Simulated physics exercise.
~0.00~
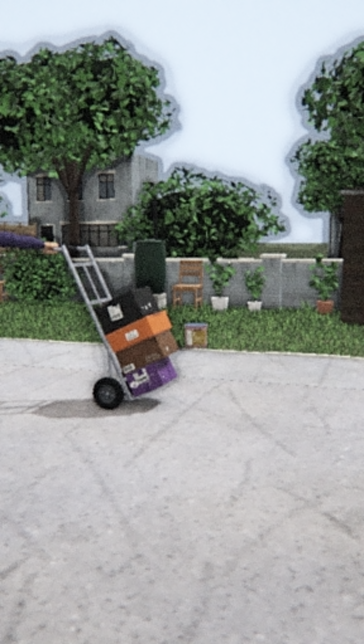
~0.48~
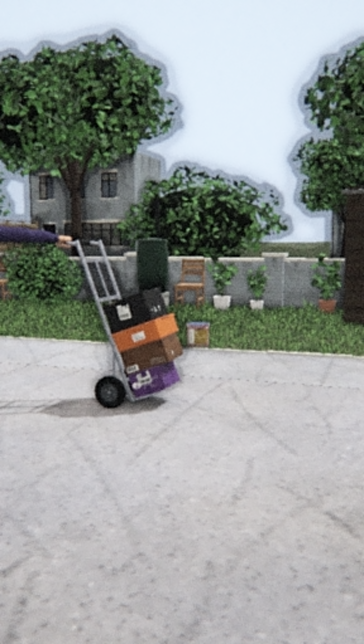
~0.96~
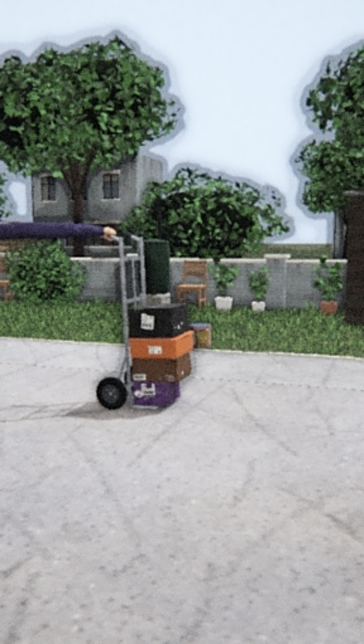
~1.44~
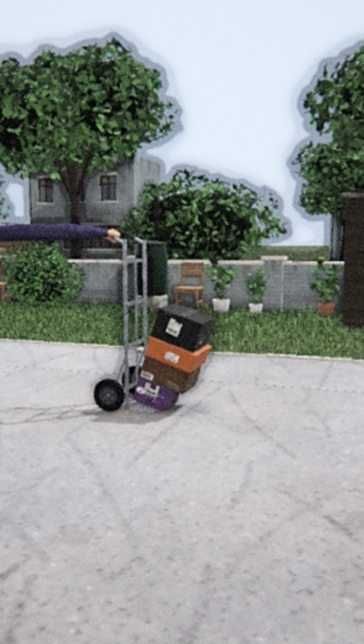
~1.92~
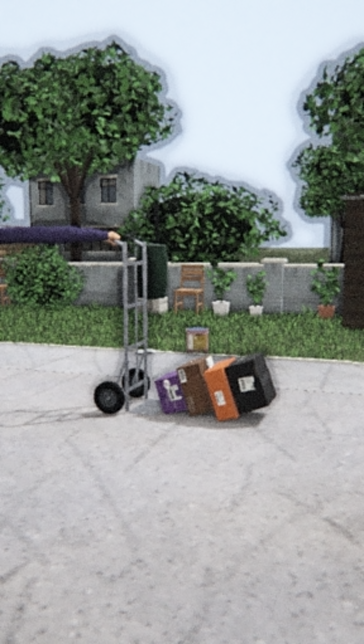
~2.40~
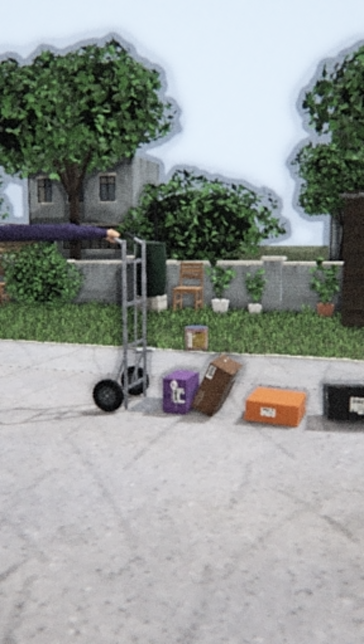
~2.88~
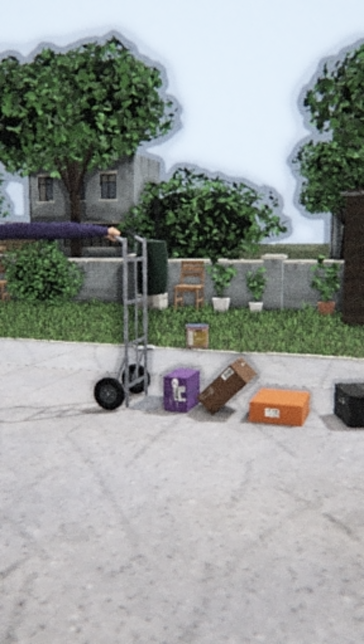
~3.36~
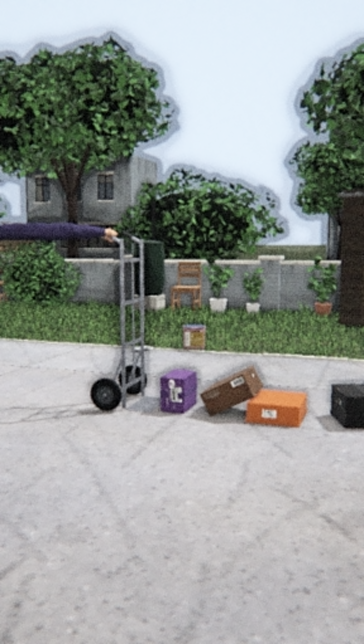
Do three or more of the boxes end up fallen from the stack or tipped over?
Yes, the black, orange and brown boxes all drop from the stack onto the pavement, and the purple one ends up tipped over close to the truck.
On a pale paved path in front of a grassy strip, a low wall and leafy trees, a sleeved arm holds a tilted hand truck stacked with four boxes. The hand swings the truck upright, and the stack of black, orange, brown and purple boxes comes level with it. The truck stops, but the boxes keep going and topple forward to the right. They spill along the pavement, the black one travelling farthest. At the end the truck stands upright, with the purple box tipped over close by, the brown one leaning against the orange one, and the black one at the right edge.
